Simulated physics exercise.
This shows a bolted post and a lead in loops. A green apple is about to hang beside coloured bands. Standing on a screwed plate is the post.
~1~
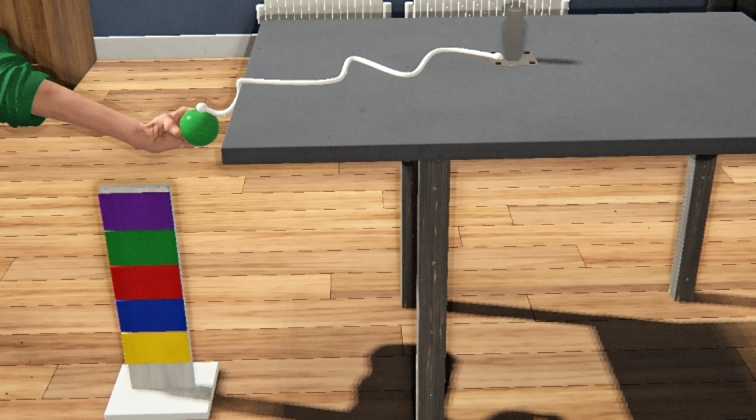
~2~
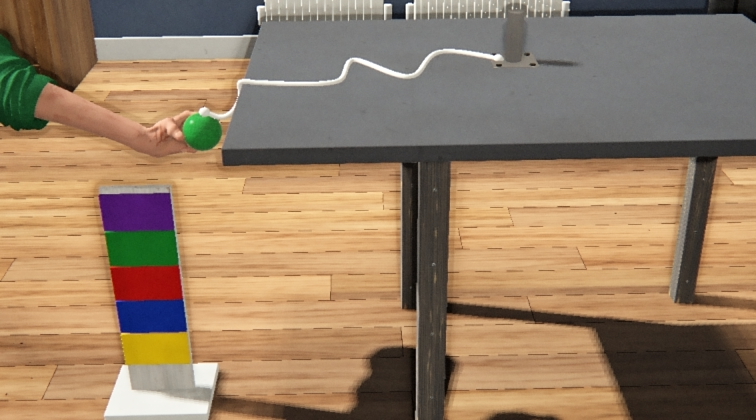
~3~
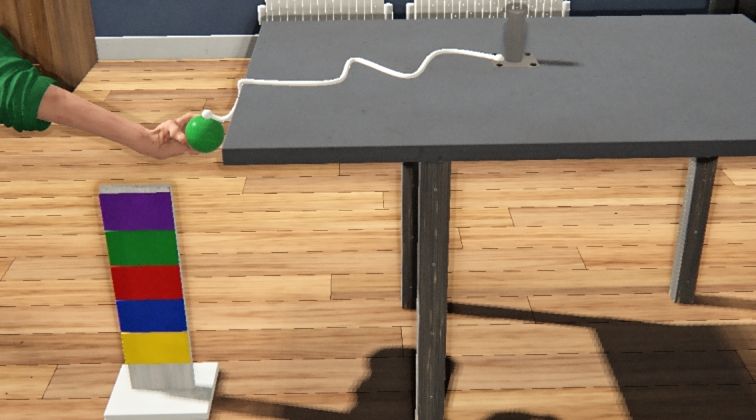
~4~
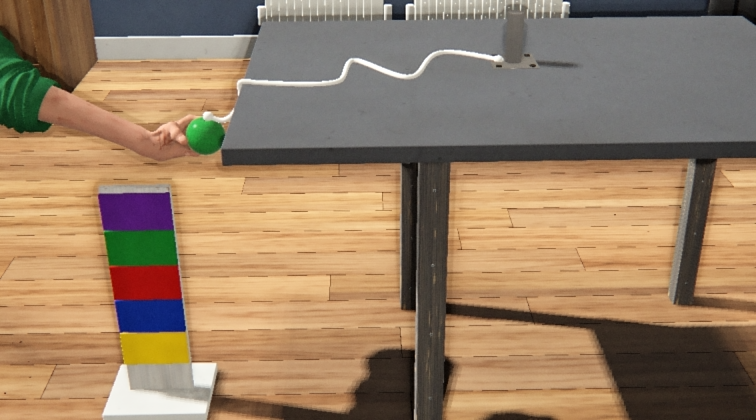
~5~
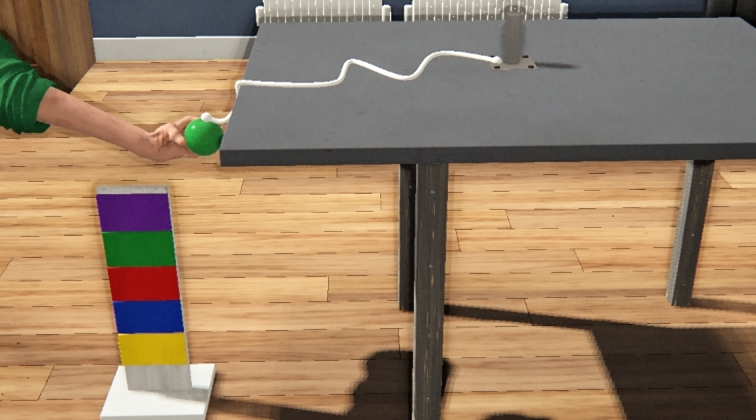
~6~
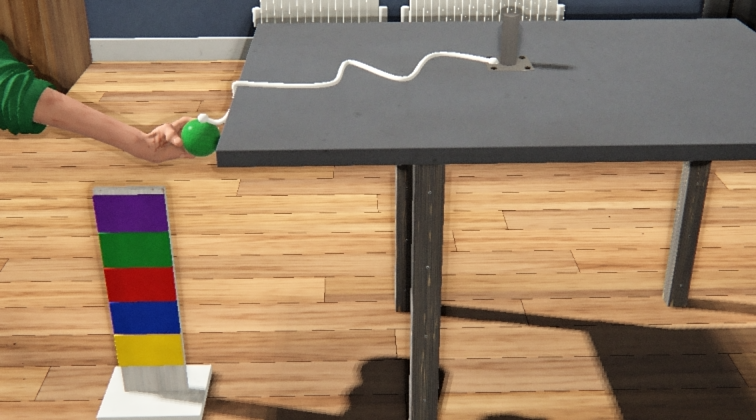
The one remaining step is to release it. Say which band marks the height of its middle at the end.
The red band marks it.
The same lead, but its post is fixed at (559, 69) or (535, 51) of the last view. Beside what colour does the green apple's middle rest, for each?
In turn, green and then green.
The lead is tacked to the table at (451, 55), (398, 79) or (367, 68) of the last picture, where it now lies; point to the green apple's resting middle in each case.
In order of the tries: About (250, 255), about (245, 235), about (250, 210).
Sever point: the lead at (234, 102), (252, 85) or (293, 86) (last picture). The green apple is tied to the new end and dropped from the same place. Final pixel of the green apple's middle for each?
(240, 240), (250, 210), (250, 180).
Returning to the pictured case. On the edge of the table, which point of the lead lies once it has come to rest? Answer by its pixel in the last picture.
It lies at about (342, 70).
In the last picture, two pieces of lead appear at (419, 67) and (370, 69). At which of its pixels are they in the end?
(385, 69) for the first, (295, 73) for the second.
A little later, apple near (287, 253); level with red.
Next, apple near (232, 278); level with red.
When it is over, apple near (250, 275); level with red. Its middle rests at the red band.
